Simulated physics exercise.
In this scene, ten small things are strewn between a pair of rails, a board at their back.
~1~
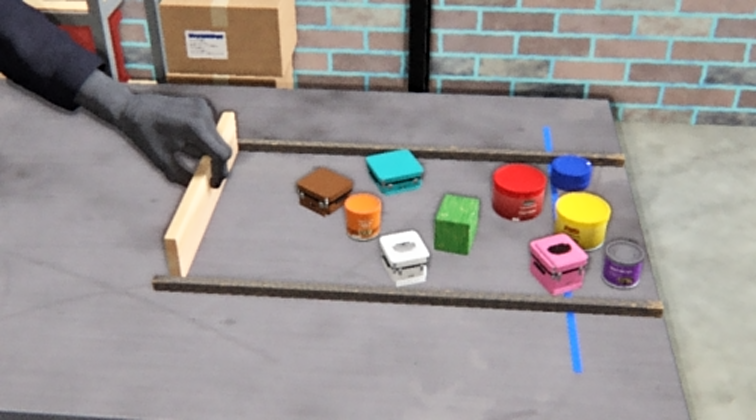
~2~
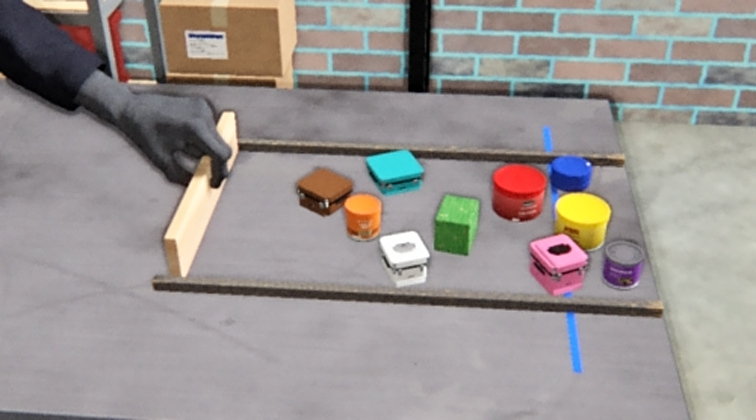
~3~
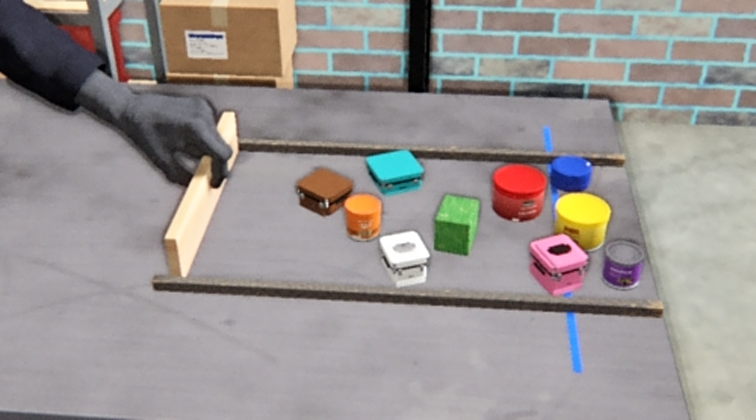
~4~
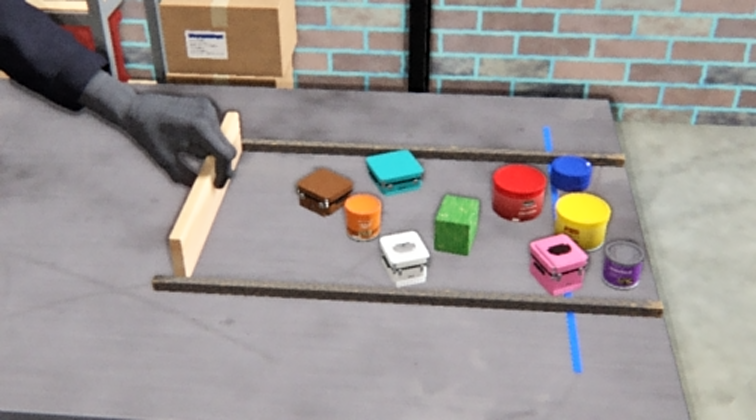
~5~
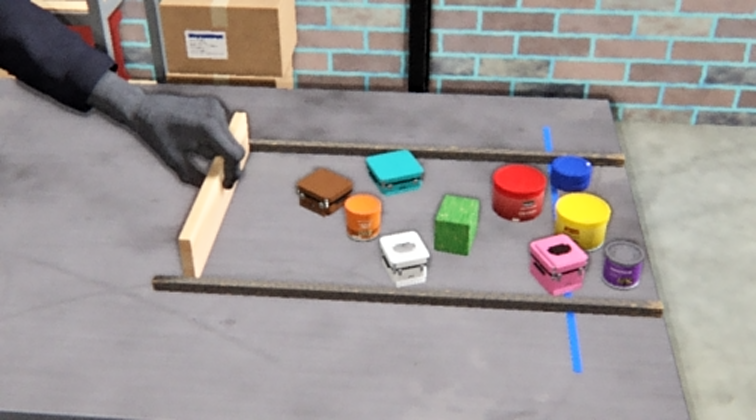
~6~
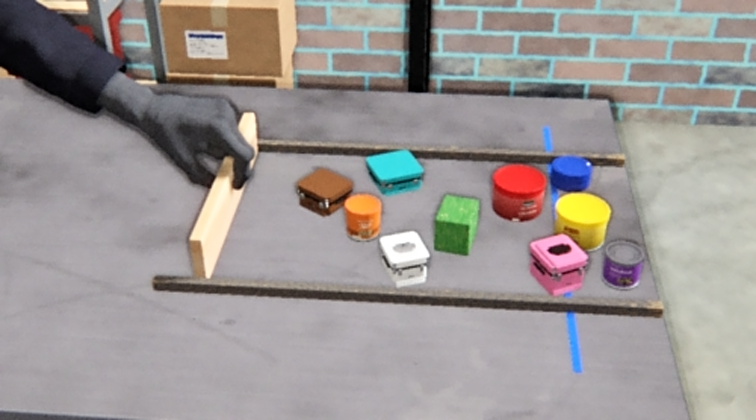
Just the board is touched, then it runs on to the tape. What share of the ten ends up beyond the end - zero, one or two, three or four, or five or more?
What ends up beyond the end is one or two of them.
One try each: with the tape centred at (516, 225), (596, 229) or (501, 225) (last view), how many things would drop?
Respectively 0, 5 and 0.
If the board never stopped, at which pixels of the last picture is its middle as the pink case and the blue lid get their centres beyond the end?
The middle is at (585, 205) when it's the pink case, and at (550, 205) when it's the blue lid.
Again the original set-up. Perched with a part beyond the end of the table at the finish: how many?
It's 2.
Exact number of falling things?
Count of fallen: 2.
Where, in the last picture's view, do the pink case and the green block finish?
One ends up near (629, 279) and the other near (606, 245).
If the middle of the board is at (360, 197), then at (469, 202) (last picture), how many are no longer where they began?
Up to then 3, and up to the other point 6.
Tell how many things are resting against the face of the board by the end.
4 of them.
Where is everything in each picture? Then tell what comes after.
The first picture shows purple pot (622, 265); blue lid (571, 174); yellow tin (581, 223); board (205, 190); tape (559, 227).
The second picture shows blue lid (571, 174); board (205, 190).
The third picture shows yellow tin (581, 223); red tub (518, 193).
The fourth picture shows purple pot (622, 266); brown case (325, 193).
The fifth picture shows blue lid (571, 174); green block (456, 225).
The sixth picture shows purple pot (622, 266); blue lid (571, 174); yellow tin (581, 223); board (227, 191); tape (559, 227).
Soon after, none off yet; purple pot at rest near (622, 266); blue lid at rest near (571, 174); yellow tin at rest near (581, 223).
In the end, the number that fall off is one or two; gone, blue lid and purple pot.
